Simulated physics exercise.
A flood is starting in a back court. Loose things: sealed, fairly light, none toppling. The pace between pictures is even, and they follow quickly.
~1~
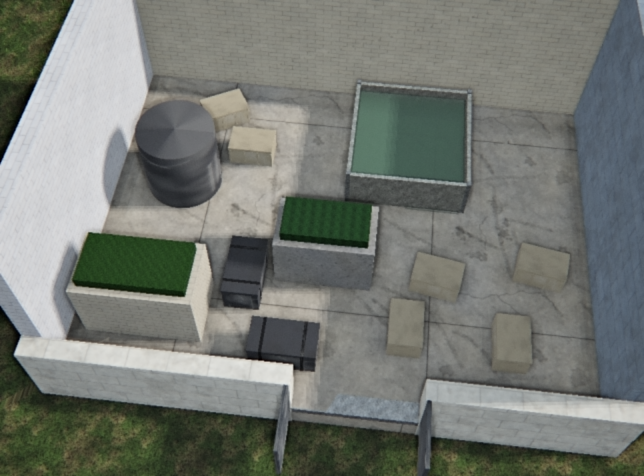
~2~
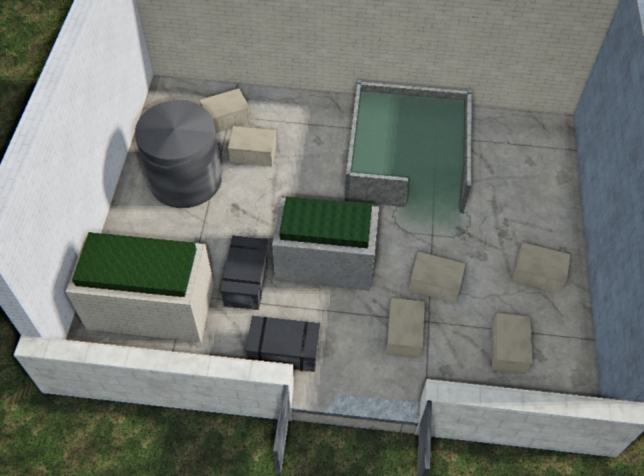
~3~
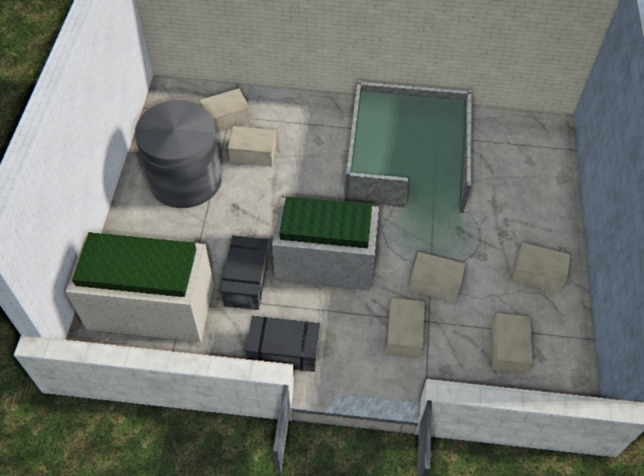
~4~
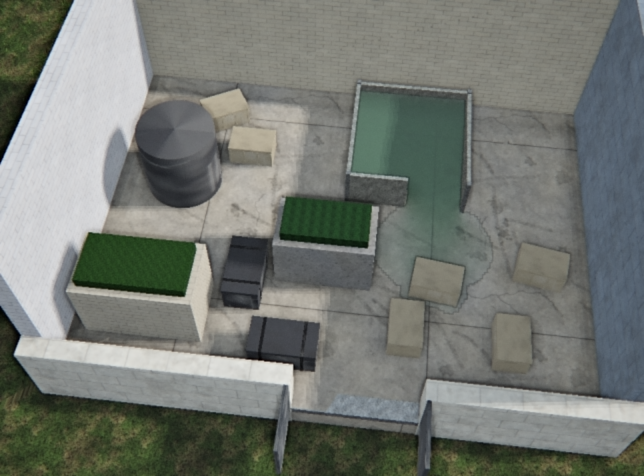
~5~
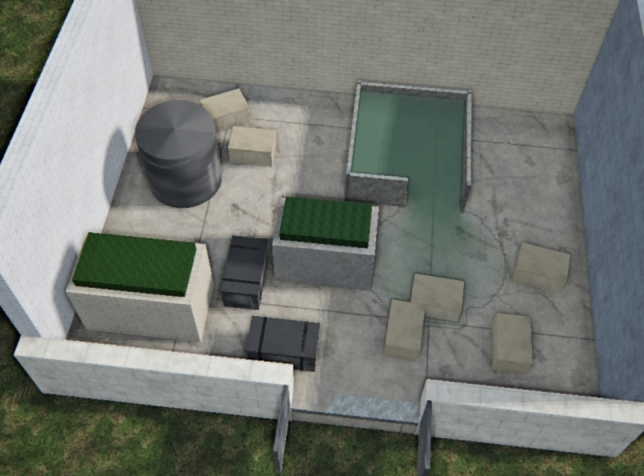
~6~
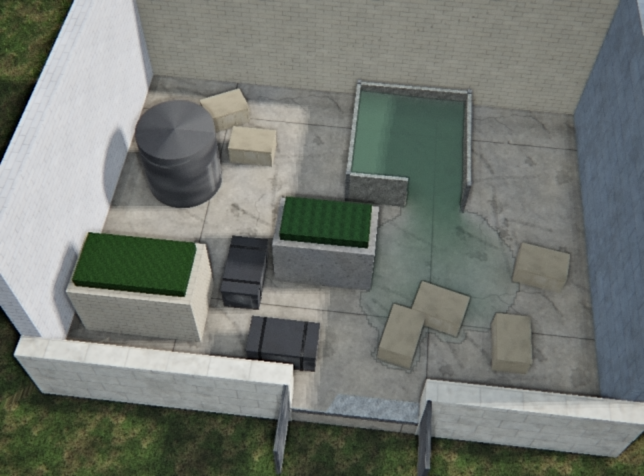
In a walled back court, green water pours through a gap in the front of a raised pool and spreads across the paving, pushing one pale crate toward the viewer and against another, which shifts slightly.
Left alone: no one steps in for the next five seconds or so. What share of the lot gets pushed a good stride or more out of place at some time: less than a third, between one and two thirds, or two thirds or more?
Between one and two thirds.
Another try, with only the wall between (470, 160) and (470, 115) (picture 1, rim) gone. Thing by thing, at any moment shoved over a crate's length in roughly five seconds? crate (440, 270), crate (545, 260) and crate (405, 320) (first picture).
Taking them in order, less than that, displaced that much, less than that.
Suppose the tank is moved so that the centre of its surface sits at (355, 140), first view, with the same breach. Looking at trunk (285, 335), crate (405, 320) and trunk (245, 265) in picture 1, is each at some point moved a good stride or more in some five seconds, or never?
Object by object, in turn: Lingered near its place, travelled a good distance, lingered near its place.
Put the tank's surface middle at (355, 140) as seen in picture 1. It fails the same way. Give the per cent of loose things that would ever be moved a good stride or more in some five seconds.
Roughly 60 in a hundred.
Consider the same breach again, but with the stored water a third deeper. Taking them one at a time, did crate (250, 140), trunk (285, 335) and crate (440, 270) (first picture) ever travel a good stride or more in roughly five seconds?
In the order you named them: Stayed within the threshold, stayed within the threshold, went past the threshold.
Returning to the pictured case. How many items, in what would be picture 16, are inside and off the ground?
3.
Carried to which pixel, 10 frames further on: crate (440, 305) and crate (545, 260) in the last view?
Roughly (442, 369) and (573, 270).
A moment on, 1 of 8 are well off their spots; 0 afloat.
Next, 3 of 8 are well off their spots; 3 afloat.
Later, 3 of 8 are well off their spots; 1 afloat.
In the end, 4 of 8 are well off their spots, and 4 have been at some point; 1 afloat.
